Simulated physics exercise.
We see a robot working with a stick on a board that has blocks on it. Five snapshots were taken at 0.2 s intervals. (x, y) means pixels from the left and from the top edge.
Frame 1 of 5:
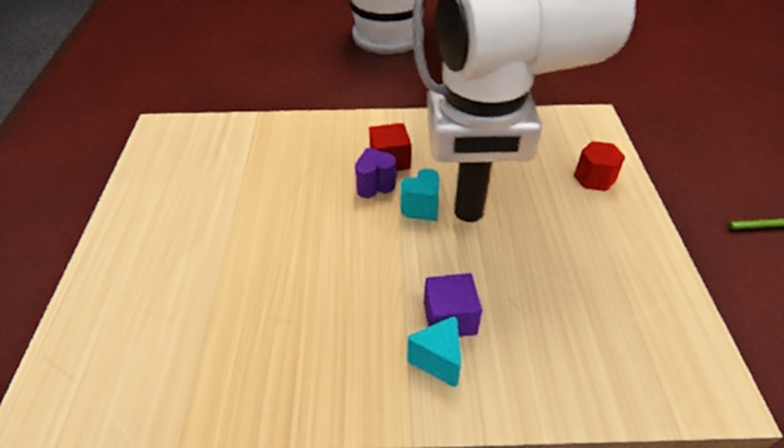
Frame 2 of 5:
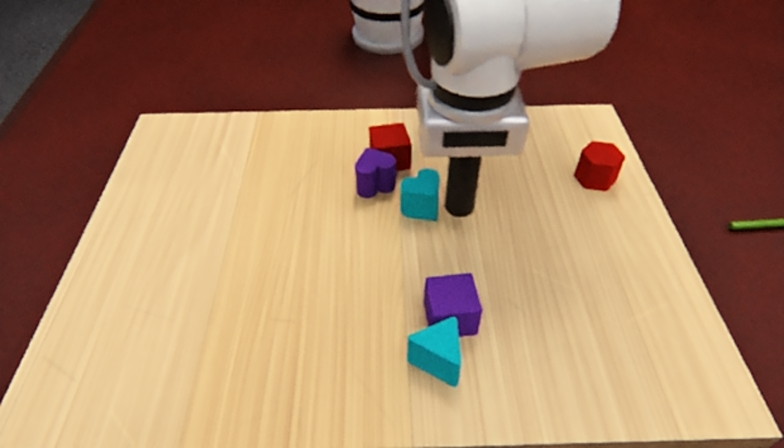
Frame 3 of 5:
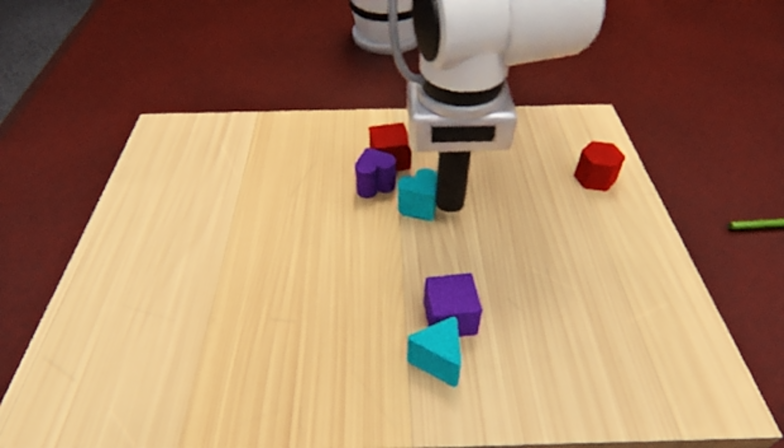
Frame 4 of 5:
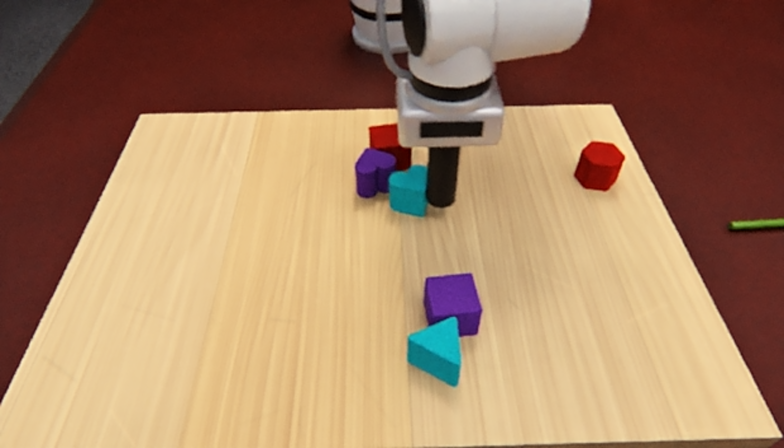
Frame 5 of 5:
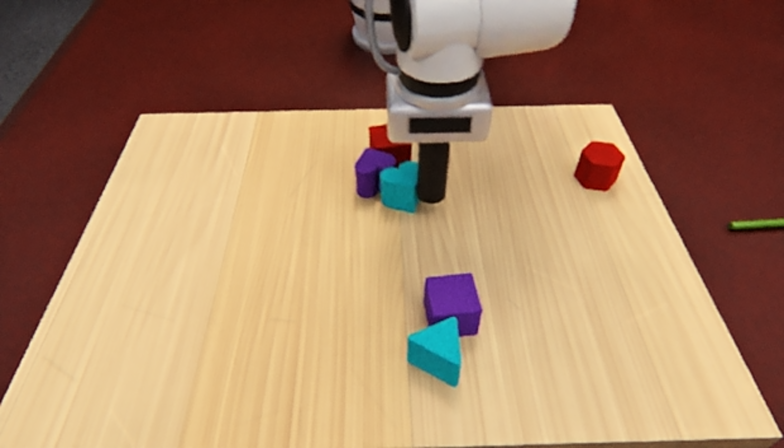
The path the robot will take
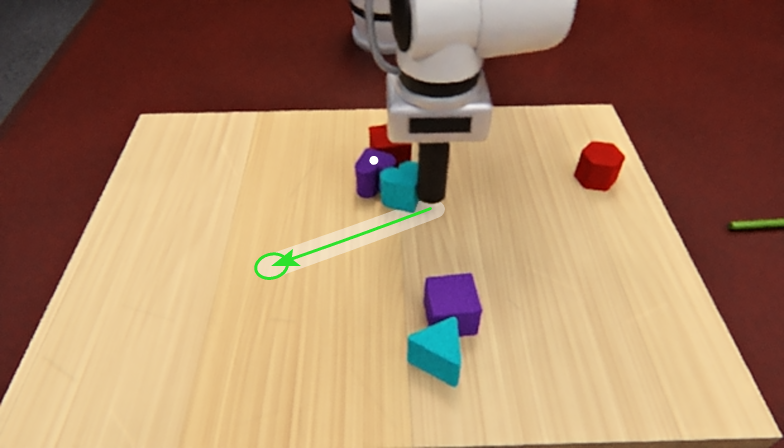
The robot's black stick moved left across the wooden board to the turquoise heart block, then pushed it a short way left, up close to the purple heart block, while the other blocks stayed still.
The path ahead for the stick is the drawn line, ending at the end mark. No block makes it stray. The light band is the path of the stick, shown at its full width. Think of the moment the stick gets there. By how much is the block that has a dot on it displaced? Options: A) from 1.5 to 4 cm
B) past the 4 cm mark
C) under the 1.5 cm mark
My pick is C.
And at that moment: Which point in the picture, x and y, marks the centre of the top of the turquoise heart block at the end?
(375, 179)
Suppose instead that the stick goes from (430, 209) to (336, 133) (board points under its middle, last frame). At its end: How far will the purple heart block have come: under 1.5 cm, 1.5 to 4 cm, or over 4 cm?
Upwards of 4 cm.
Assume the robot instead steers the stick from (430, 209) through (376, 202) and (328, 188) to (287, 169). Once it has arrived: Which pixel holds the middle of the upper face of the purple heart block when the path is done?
In the picture, that point is around (332, 125).
Path on the board, straight from (430, 209) to (272, 266); the dot is on the purple heart block.
The first path, step by step. One third of the way, stick (380, 213); purple heart block (367, 157), turned 15° clockwise; turquoise heart block (374, 179), turned 50° clockwise.
Two thirds of the way, stick (326, 232); purple heart block (367, 157), turned 15° clockwise; turquoise heart block (375, 179), turned 50° clockwise.
At the end, stick (268, 252); purple heart block (367, 157), turned 15° clockwise; red four-sided block in place; turquoise heart block (375, 179), turned 50° clockwise.
